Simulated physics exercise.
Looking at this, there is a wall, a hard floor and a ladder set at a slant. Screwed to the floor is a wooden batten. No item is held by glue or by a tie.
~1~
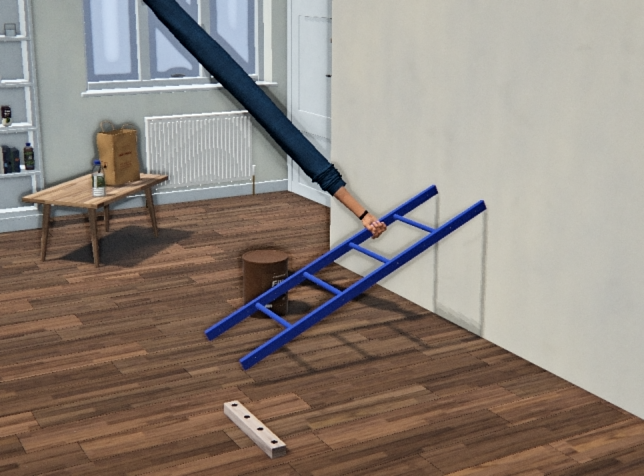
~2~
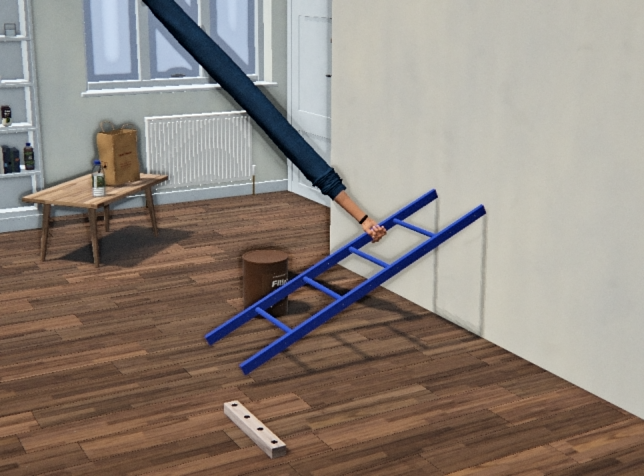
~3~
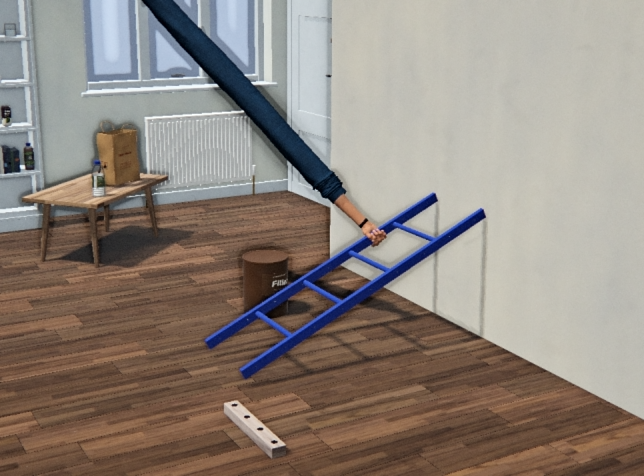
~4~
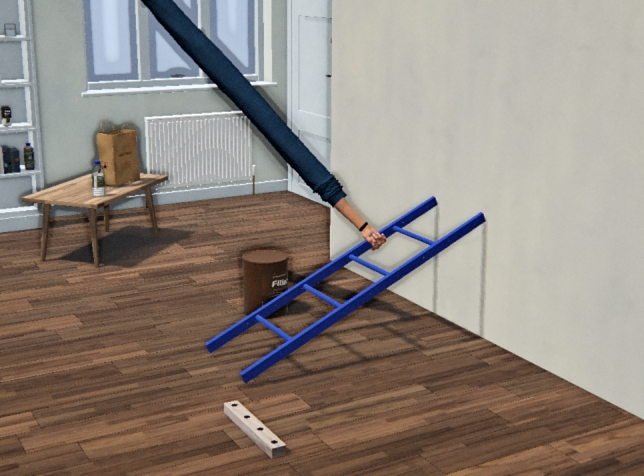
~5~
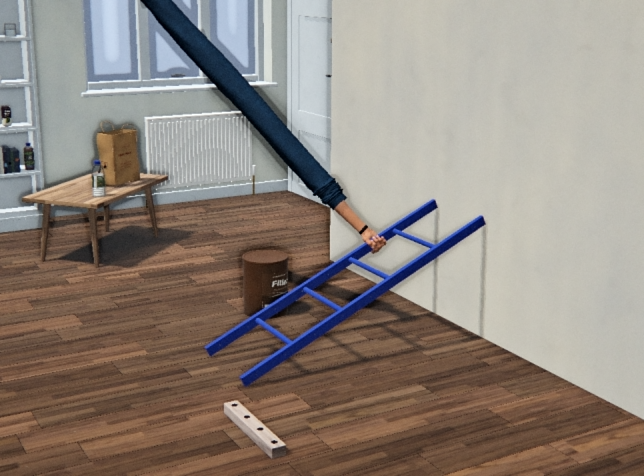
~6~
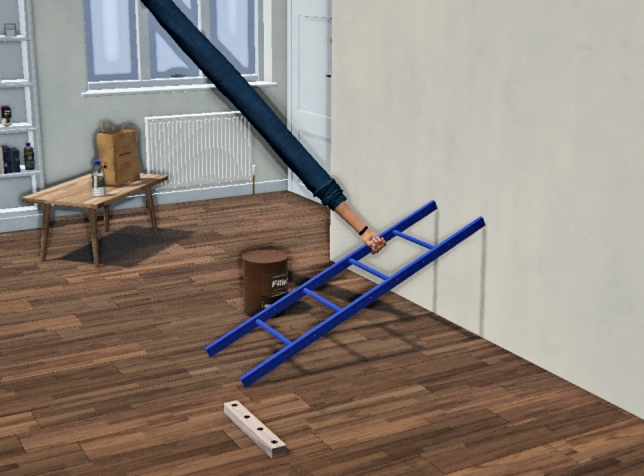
In a room with a wooden floor, a hand at the end of a long dark sleeve held a slanted blue ladder by the wall and shifted it very slightly, then kept hold of it.
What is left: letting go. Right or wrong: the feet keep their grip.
Wrong.
Then, 0.24 s after the last picture, blue ladder tipped 9° from how it was near (341, 307).
At rest, the blue ladder gives way at the feet, near (331, 345); the bystanders in place.
